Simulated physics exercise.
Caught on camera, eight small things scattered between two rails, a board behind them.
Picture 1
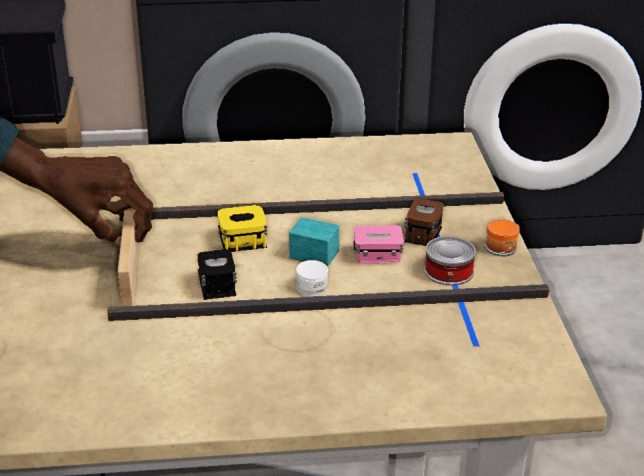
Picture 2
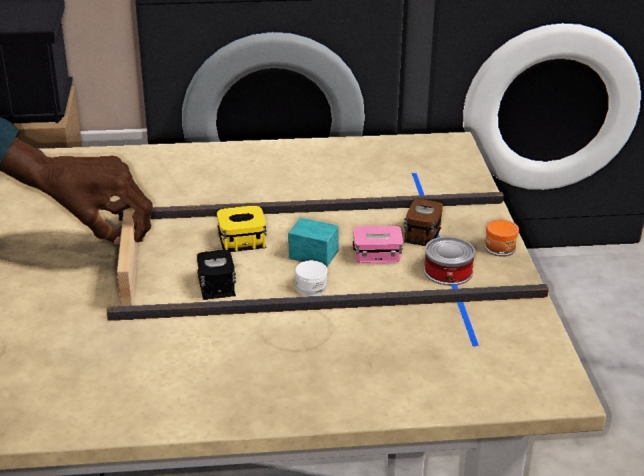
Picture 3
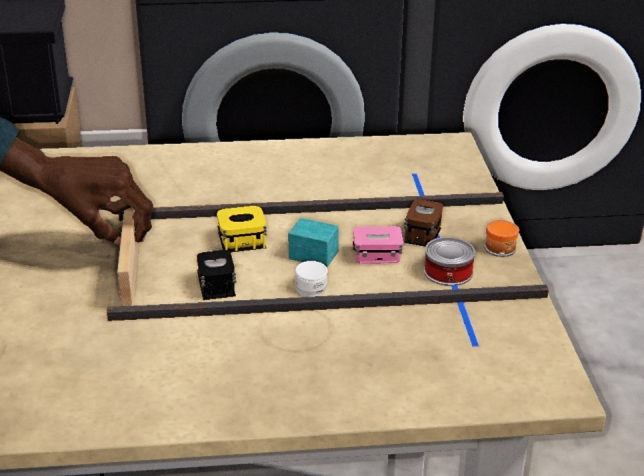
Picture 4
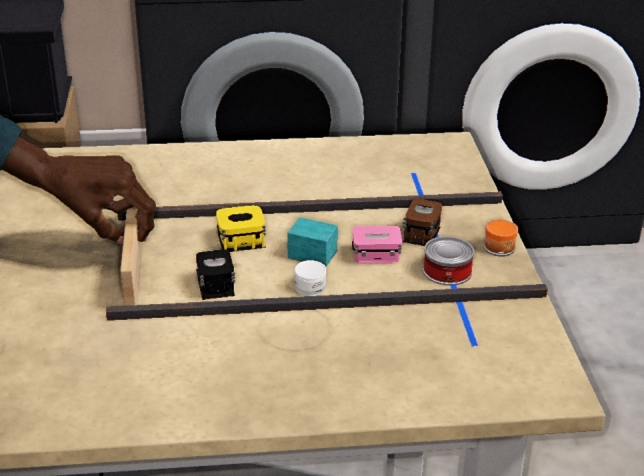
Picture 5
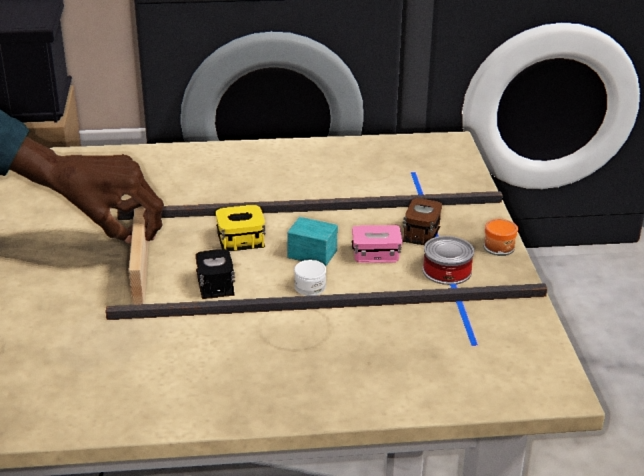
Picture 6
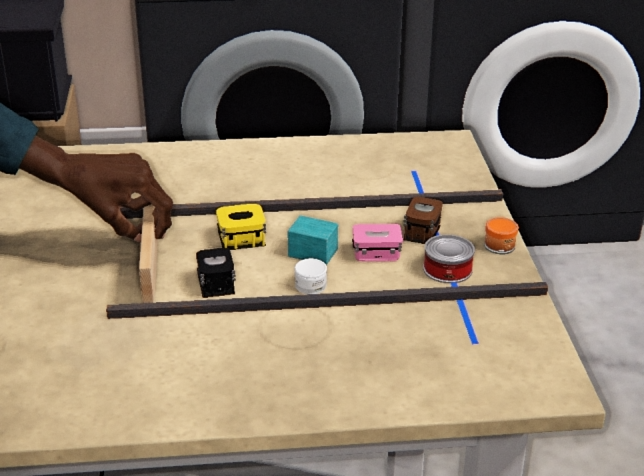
A pale tabletop stands before two dark machines with round rings, one grey and one white, seen from above at an angle by a steady camera. Between two dark rails sit yellow and black cases at left, a turquoise block, white pot and pink case mid-way, and a brown case, red tin and orange pot near a blue tape line at right. A hand at left holds a wooden board still, then slides it slightly rightward while the eight objects stay put.
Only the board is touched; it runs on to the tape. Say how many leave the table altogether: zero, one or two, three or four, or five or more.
Outcome: The number that fall off is one or two.
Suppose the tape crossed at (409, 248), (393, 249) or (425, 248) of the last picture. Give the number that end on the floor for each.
The counts: 0, 0 and 0.
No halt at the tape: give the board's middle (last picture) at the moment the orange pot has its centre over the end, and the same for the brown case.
Its middle is around (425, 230) and around (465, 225).
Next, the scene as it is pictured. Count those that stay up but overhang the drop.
The number is 2.
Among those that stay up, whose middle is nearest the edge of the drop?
Foremost is the red tin.
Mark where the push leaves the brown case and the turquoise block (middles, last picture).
The brown case at (486, 202), the turquoise block at (468, 238).
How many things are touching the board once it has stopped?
In contact: 3.
Soon after, none off yet; orange pot at rest near (501, 236); red tin at rest near (449, 259); brown case at rest near (423, 220).
Then, none off yet; orange pot at rest near (501, 236); red tin at rest near (449, 259); brown case moved a little near (435, 212).
By the end, the number that fall off is one or two; fallen, orange pot.
